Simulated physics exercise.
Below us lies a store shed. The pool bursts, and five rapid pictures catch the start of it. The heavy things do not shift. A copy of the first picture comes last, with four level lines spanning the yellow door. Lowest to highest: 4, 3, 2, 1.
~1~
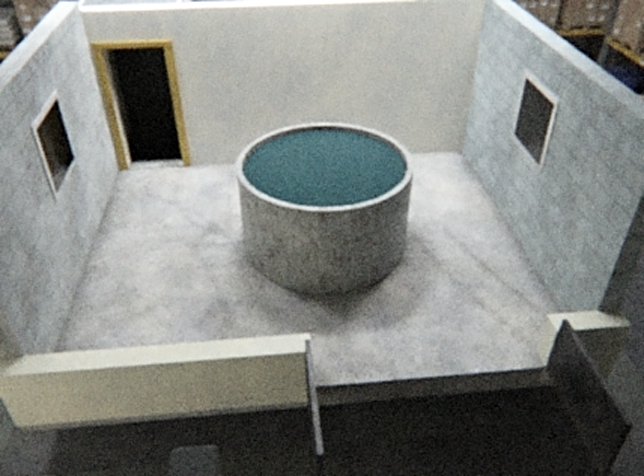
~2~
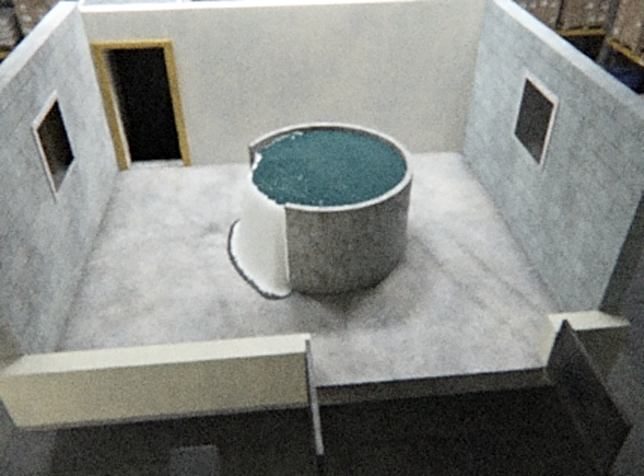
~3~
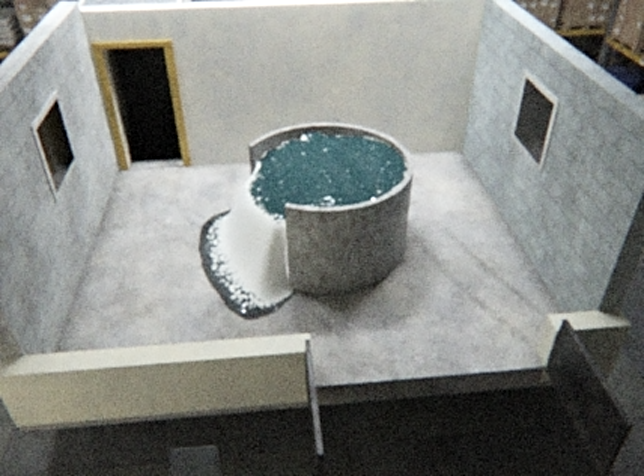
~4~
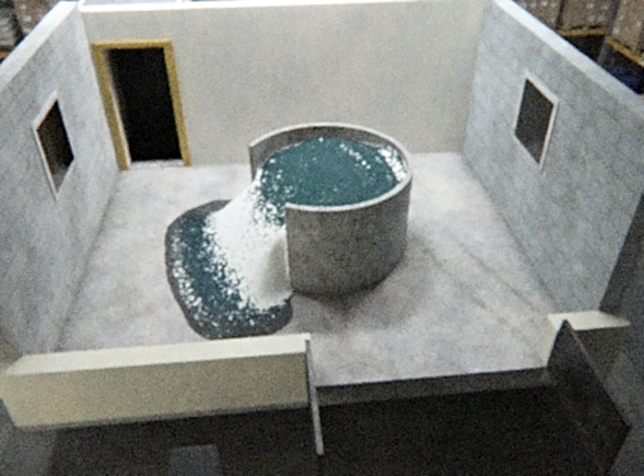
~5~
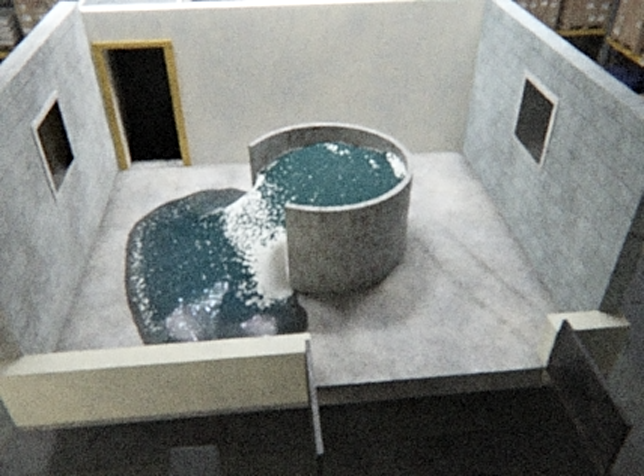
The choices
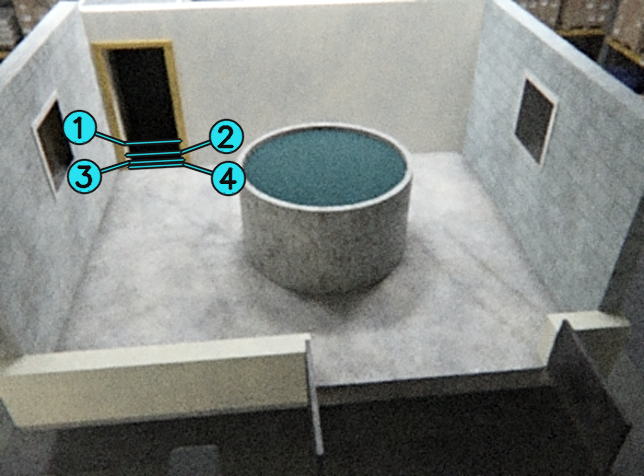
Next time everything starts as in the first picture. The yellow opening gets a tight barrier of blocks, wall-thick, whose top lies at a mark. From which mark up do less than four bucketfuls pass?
1 will do.
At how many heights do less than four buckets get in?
One.
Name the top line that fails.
The answer is 2.
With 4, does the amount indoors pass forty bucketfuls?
Yes.
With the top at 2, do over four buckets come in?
Yes, that goes wrong.
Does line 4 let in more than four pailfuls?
Yes, it does.
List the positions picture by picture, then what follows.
In the first frame, water in the pool at rest, its middle at (325, 167); foot of the yellow doorway at (157, 168); open gate at (431, 320).
In the second frame, front seen at (281, 294), 2 % of the ground wet.
In the third frame, front seen at (252, 313), 6 % of the ground wet.
In the fourth frame, front seen at (211, 205), 13 % of the ground wet.
In the fifth frame, front seen at (142, 223), 24 % of the ground wet.
On the marked copy, 1 at (152, 142); 2 at (154, 153); 3 at (156, 161); 4 at (156, 165); from the bottom up 4, 3, 2, 1.
With 1, a splash gets over, under a bucket.
With 2, about 13 bucketfuls get in.
With 3, dozens of bucketfuls pour in.
With 4, dozens of bucketfuls pour in.
